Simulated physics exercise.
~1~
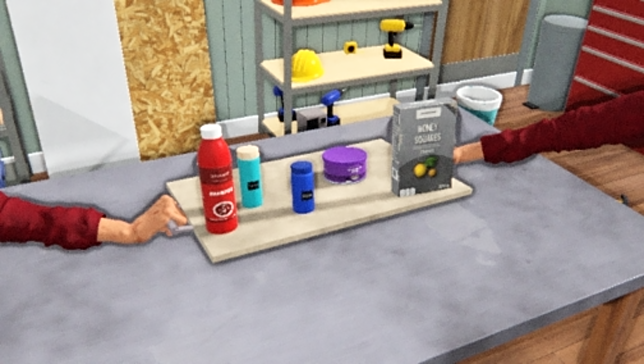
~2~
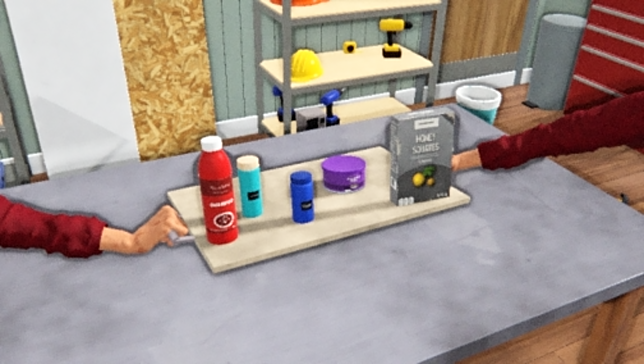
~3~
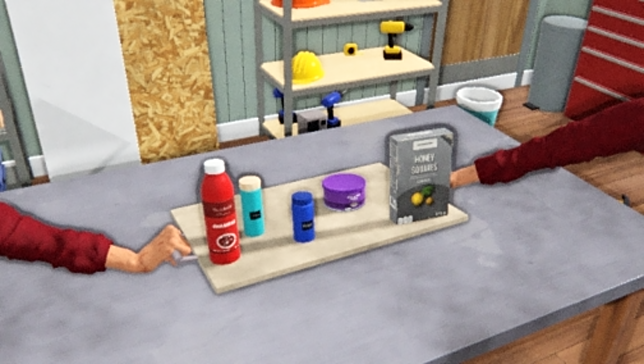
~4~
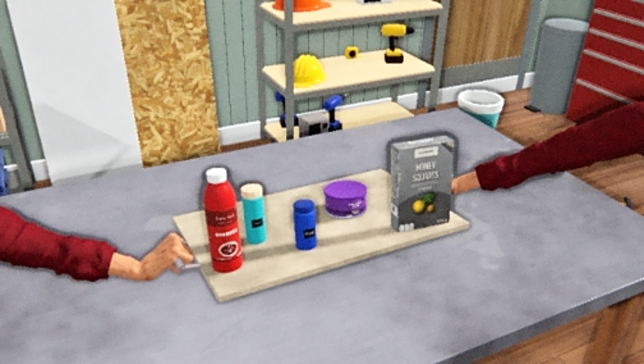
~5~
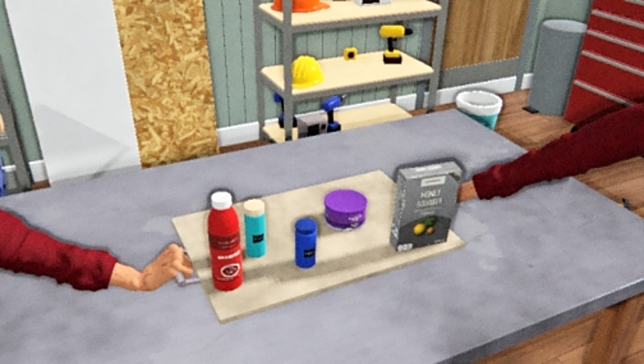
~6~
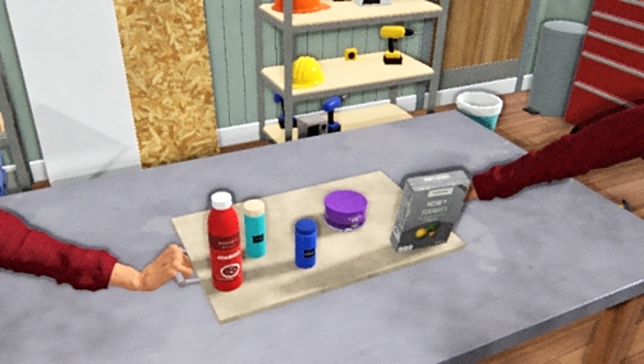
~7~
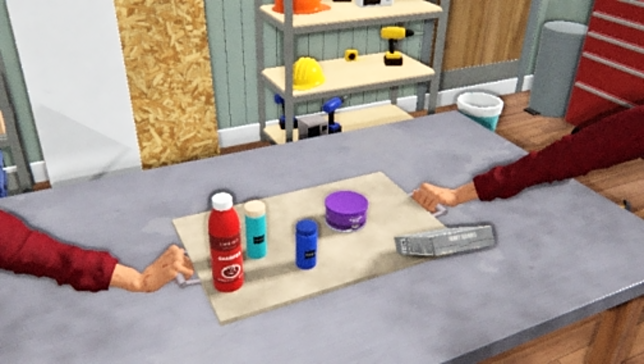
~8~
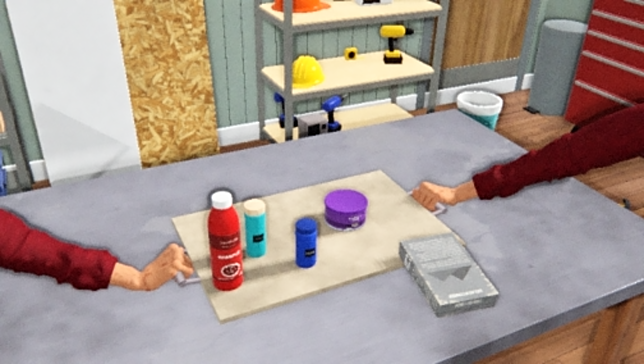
A pale, flat tray, held at its ends by two hands in dark red sleeves, is lowered onto a grey table in a workshop, seen from slightly above. On it stand a red bottle at left, turquoise and blue shakers beside it, a purple tub behind, and a grey packet at right. The tray sinks at a tilt, then settles flat on the tabletop. The grey packet tips forward and topples off the near edge. It ends lying on the table, while the other four items remain upright on the tray, still gripped by both hands.
